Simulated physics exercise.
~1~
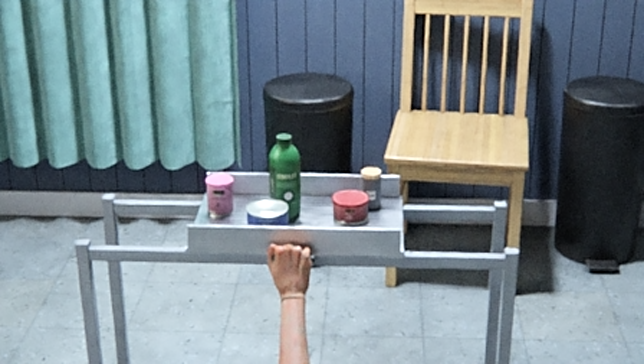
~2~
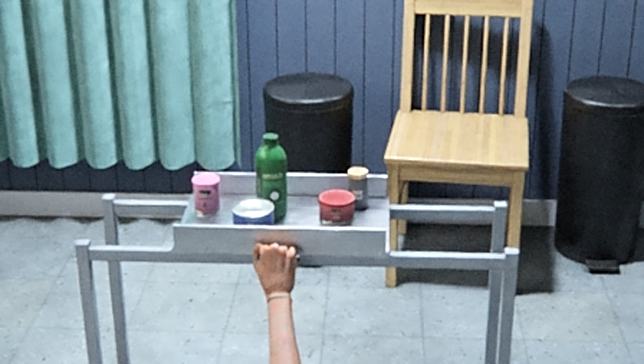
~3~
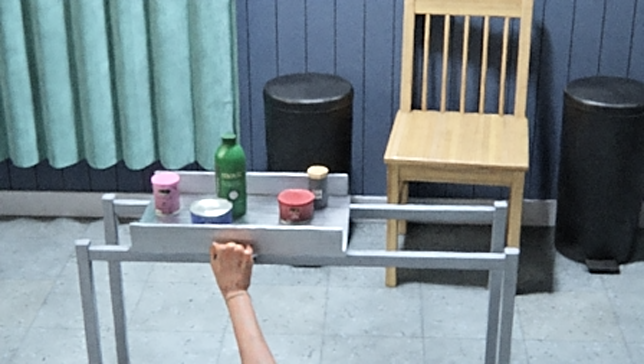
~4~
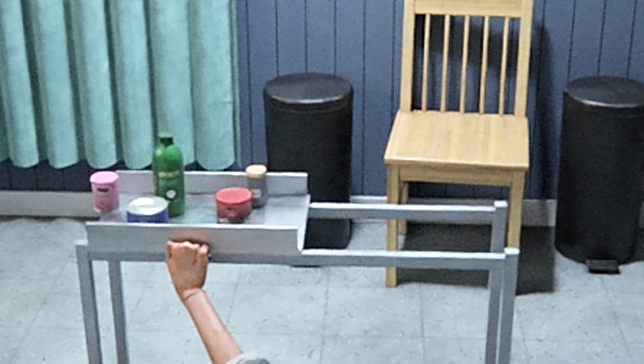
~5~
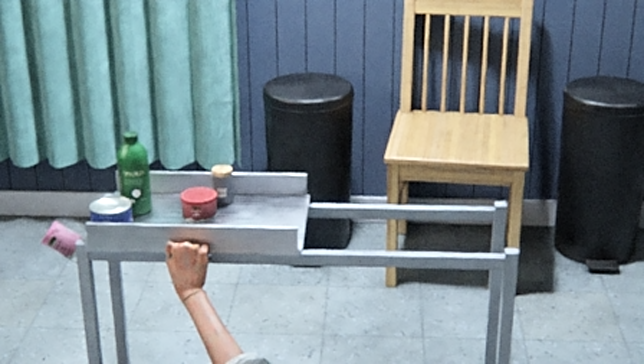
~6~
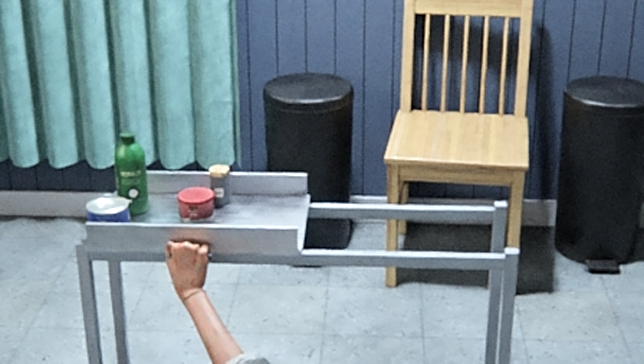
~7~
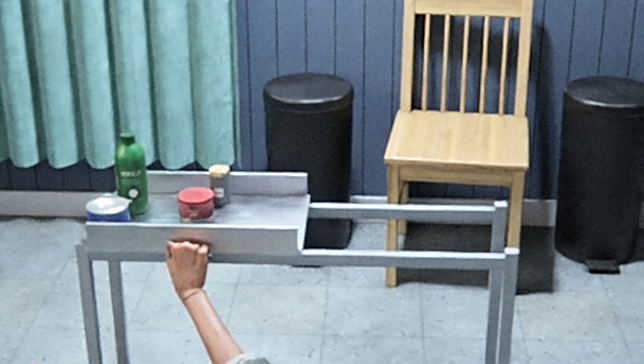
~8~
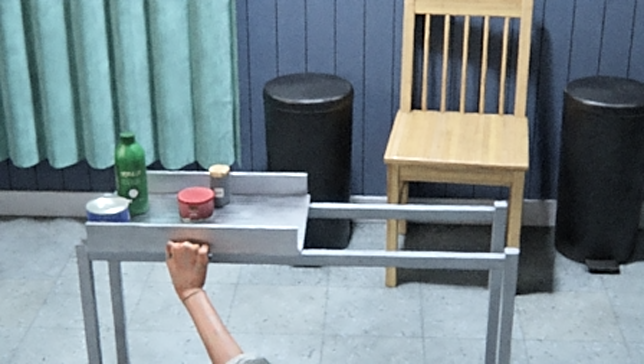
A hand pushing a loaded tray left along a metal frame until it stops, the pink tin toppling off the open end, the rest sliding but staying aboard.
